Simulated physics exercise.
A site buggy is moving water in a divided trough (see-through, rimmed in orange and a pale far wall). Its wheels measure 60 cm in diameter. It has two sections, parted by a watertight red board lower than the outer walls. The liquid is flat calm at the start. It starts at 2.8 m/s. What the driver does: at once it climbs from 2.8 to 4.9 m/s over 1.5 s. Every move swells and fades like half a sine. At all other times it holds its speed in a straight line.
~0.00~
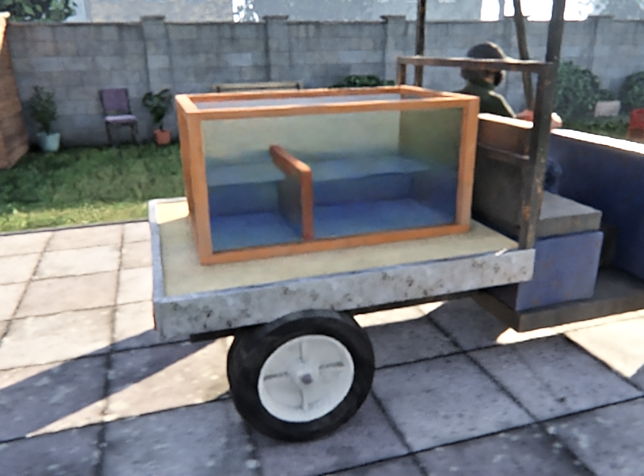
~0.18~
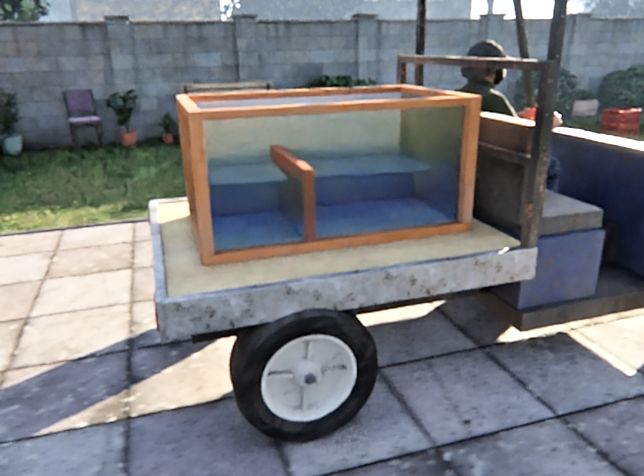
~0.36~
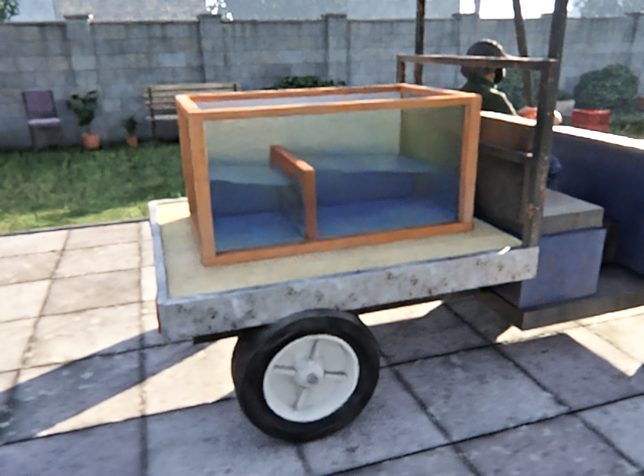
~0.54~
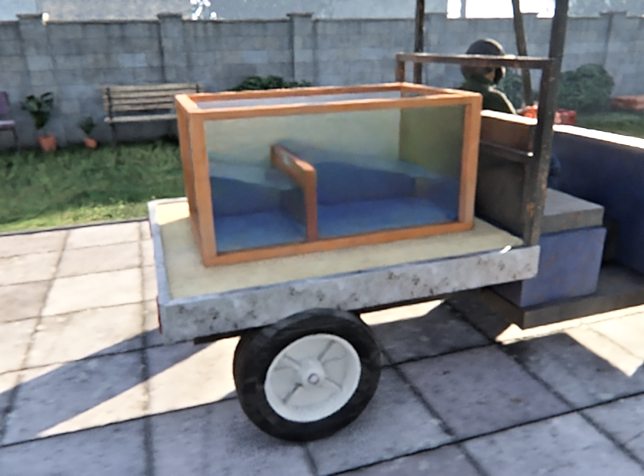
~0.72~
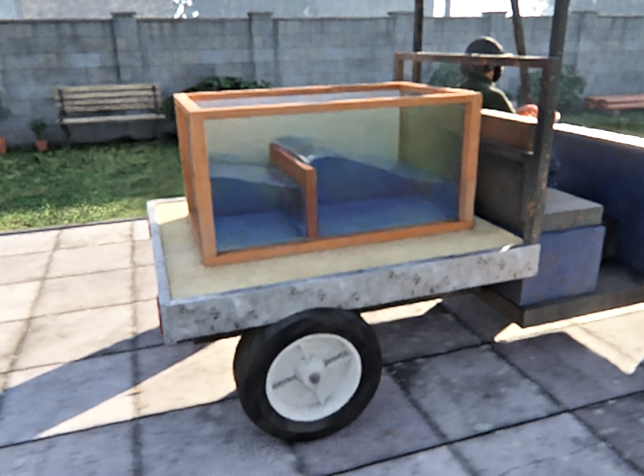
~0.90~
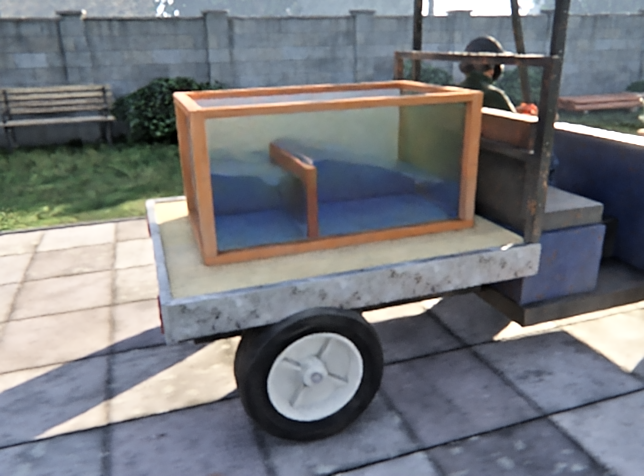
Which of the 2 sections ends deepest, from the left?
The first section from the left.
By 1.20 s left to right it is 30, 26 cm deep.
By 1.70 s left to right it is 30, 26 cm deep.
By 2.10 s left to right it is 30, 26 cm deep.
By 4.49 s left to right it is 30, 26 cm deep.
